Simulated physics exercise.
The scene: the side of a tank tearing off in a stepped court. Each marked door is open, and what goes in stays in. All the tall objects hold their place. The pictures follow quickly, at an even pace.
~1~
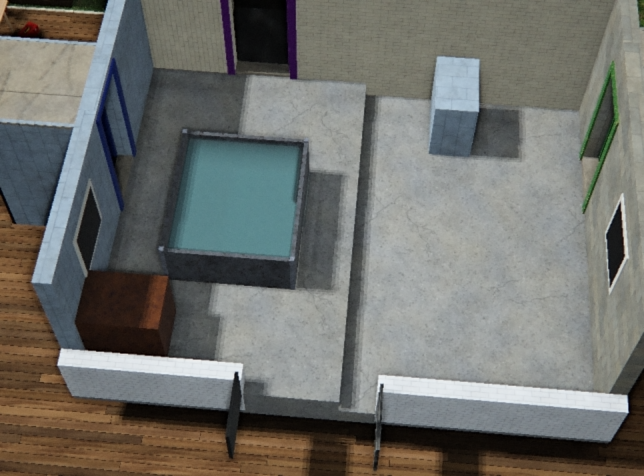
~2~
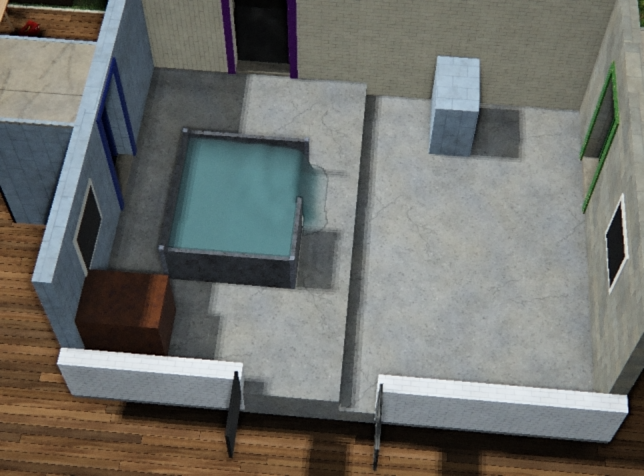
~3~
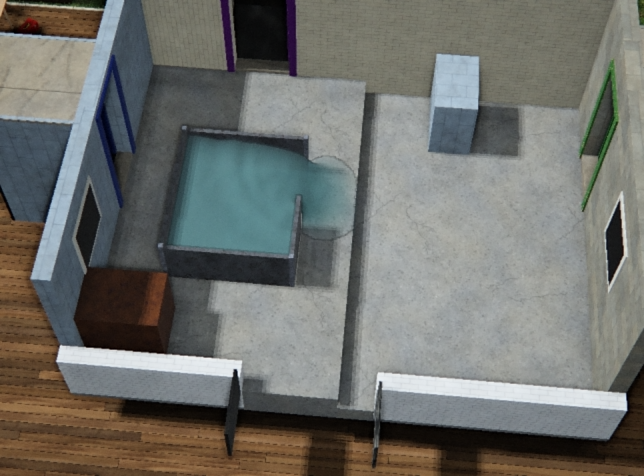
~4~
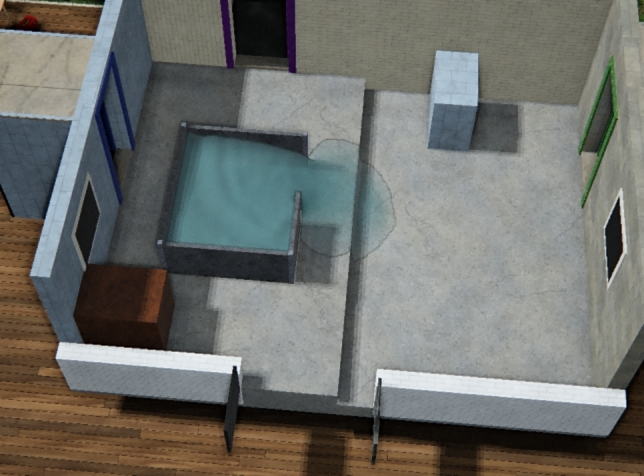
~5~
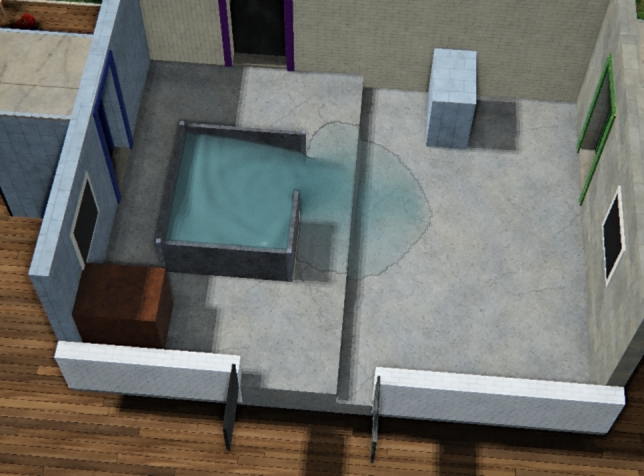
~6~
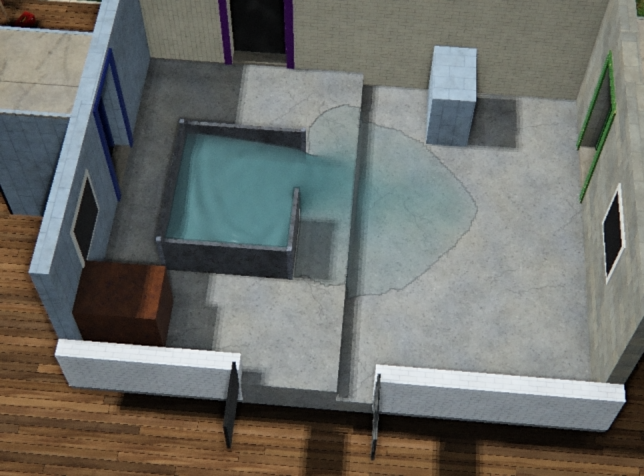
Water pours from a gap in the tank's right side and spreads rightward across the floor.
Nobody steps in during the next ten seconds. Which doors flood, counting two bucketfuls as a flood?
The green door takes more than that; the purple door stays under that; the blue door stays under that.
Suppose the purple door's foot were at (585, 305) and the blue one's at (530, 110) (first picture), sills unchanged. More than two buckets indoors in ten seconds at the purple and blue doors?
In short: Purple floods; blue takes more.
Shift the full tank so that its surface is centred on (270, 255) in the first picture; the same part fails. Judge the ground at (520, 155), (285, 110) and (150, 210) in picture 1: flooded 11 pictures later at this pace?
One after the other: Wet, dry, dry.
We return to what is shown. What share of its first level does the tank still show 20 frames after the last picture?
Close to 38 %.
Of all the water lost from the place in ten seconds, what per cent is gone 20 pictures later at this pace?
About 40 per cent.
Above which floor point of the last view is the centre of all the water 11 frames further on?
Around (339, 200).
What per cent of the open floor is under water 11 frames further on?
I make it 45 per cent.
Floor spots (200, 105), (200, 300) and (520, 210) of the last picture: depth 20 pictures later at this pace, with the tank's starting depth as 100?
Roughly 0, 0 and 4 per cent, in turn.
A moment on, water covers 40 % of the floor; the green door wet at the sill, nothing in, the purple door not reached, the blue door not reached.
Next, water covers 45 % of the floor; the green door over two buckets in, the purple door not reached, the blue door not reached.
Then, water covers 50 % of the floor; the green door far over two buckets in, the purple door not reached, the blue door not reached.
Later, water covers 60 % of the floor; the green door far over two buckets in, the purple door not reached, the blue door not reached.
In the end, water covers 55 % of the floor; the green door far over two buckets in, the purple door not reached, the blue door not reached.
